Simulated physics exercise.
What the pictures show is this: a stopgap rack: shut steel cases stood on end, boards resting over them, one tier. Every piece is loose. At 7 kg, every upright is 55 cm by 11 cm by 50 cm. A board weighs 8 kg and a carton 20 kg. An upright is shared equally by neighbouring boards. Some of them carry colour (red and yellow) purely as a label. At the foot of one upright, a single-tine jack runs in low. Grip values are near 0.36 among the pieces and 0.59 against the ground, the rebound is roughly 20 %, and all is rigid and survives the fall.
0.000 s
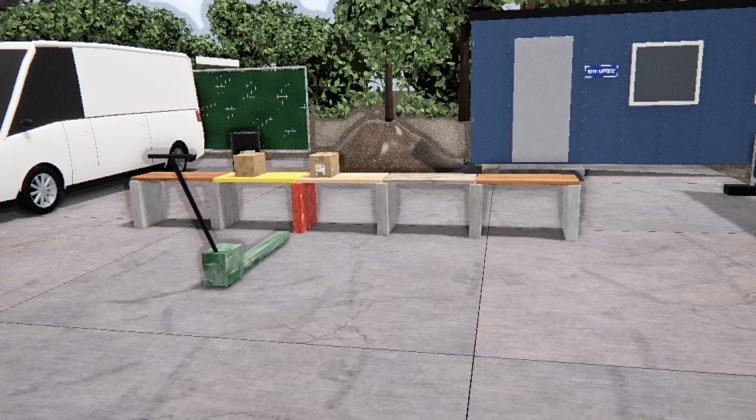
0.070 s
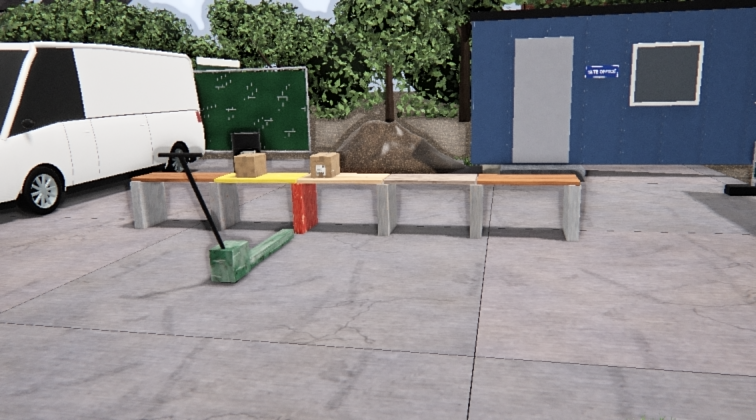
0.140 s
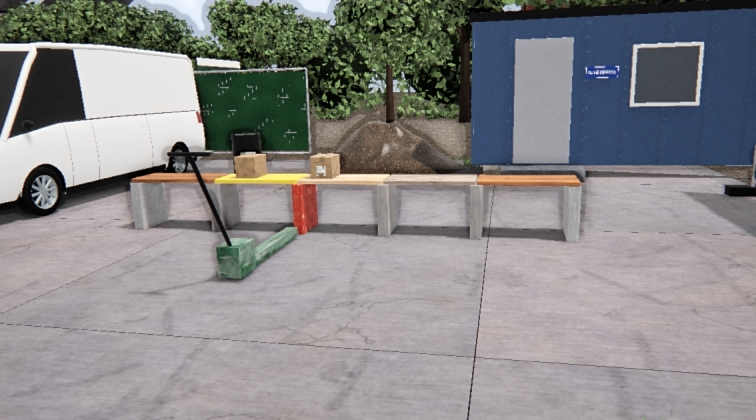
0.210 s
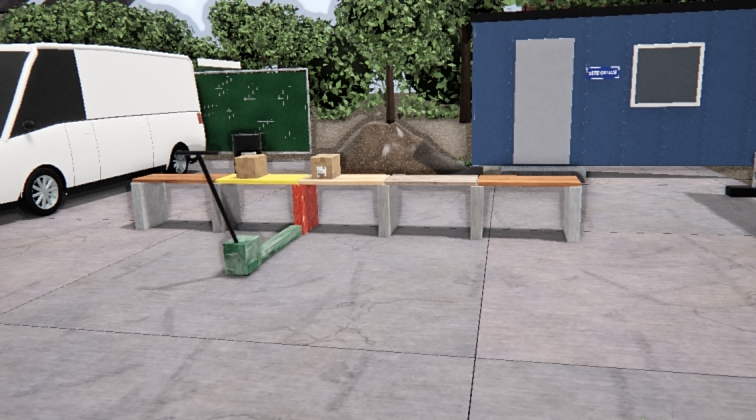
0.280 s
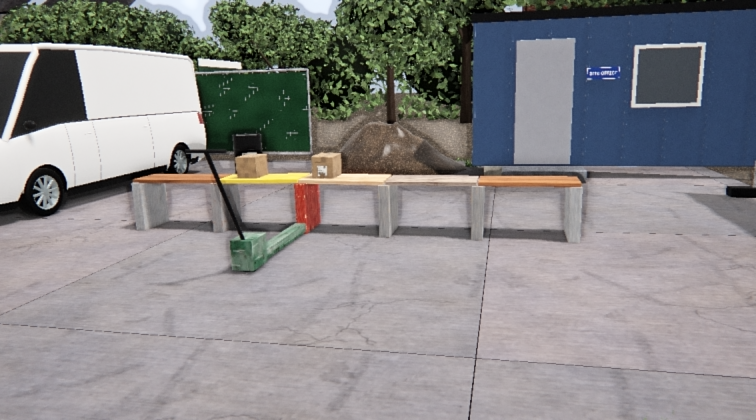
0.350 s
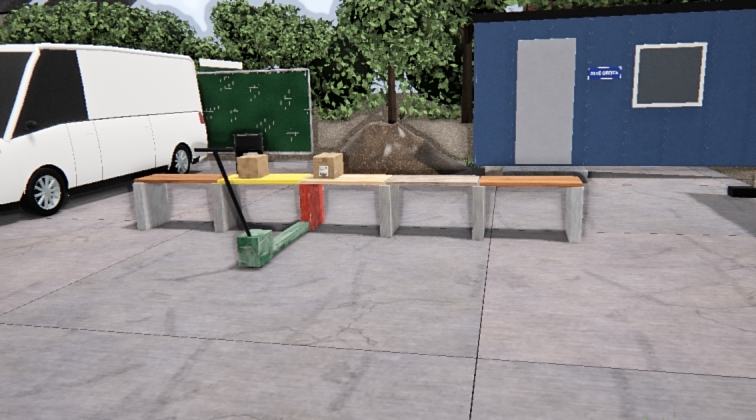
The clip opens on a low row of boards resting on upright blocks, with two boxes on top, while a green jack sits in front. The jack slides in toward the red upright, reaches it, and pushes it slightly back and to the right beneath the yellow board.
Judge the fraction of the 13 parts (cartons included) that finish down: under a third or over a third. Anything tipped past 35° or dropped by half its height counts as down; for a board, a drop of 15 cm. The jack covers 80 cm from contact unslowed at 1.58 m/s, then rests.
I would say over a third of them end down.
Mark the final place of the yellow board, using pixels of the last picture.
I'd say its middle settles close to (256, 217).
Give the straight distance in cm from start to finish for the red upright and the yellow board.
Red: About 100 cm, yellow: About 60 cm.
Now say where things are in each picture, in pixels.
In the first picture (each place is the centre of the face we see best), jack tip (286, 236) 40 cm short; yellow board (262, 175); red upright (309, 204); all as stacked.
Jack tip (290, 234) 28 cm short; yellow board (262, 176), in the second picture.
Jack tip (294, 232) 17 cm short; red upright (310, 205), in the third picture.
Jack tip (299, 230) 6 cm short; yellow board (263, 177), in the fourth picture.
Jack tip (303, 227) 47 mm in; red upright (313, 204) moved 48 mm; one has shifted, in the fifth picture.
Jack tip (307, 225) 16 cm in; red upright (317, 203) moved 16 cm; yellow board (265, 177); 2 have shifted, in the sixth picture.
By 0.78 s, 3 of the 13 pieces down; yellow board tilted 36°, 25 cm lower; red upright moved 84 cm.
By 1.36 s, 7 of the 13 pieces down; yellow board tilted 9°, 48 cm lower; red upright moved 99 cm.
When it is over (3.0 s), 12 of the 13 pieces down; yellow board tilted 9°, 48 cm lower; red upright moved 99 cm. That is 92 per cent. In pixels of the last frame, middles, yellow board near (256, 217), red upright near (338, 191).
